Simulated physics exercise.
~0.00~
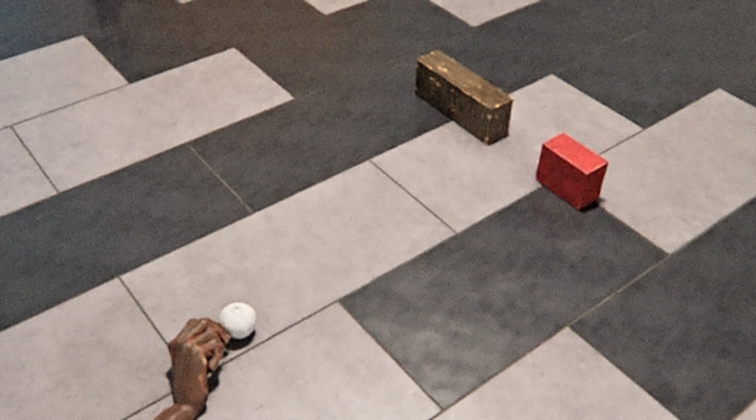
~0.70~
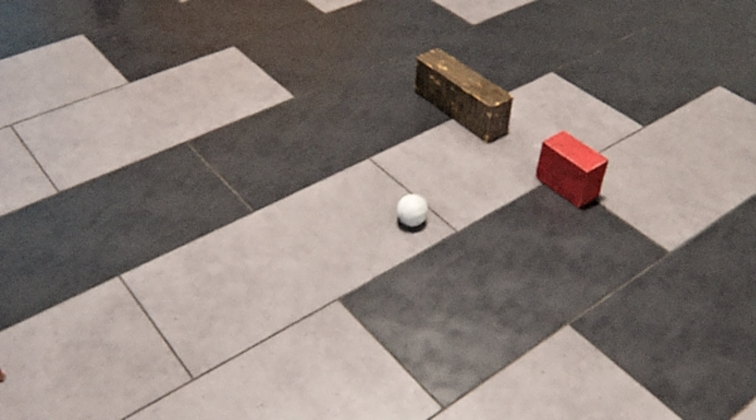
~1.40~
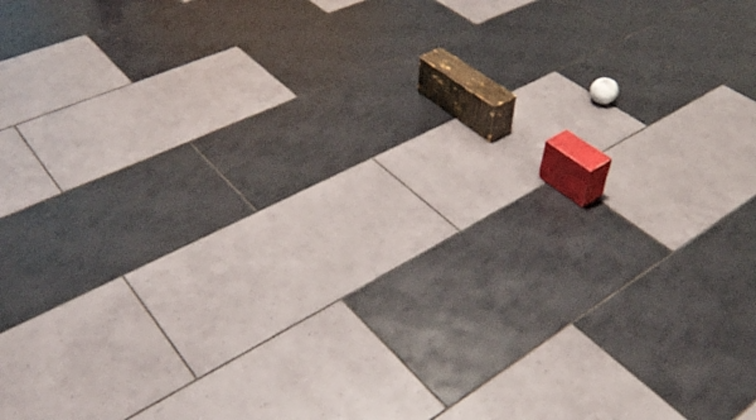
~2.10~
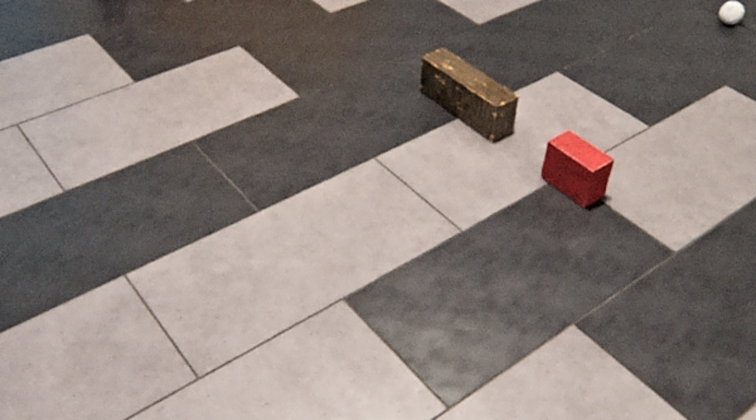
A small white ball rolled away from a hand on the tiled floor, heading up and to the right as the hand drew back. It passed cleanly through the gap between a dark block and a red one, then kept going toward the far corner.
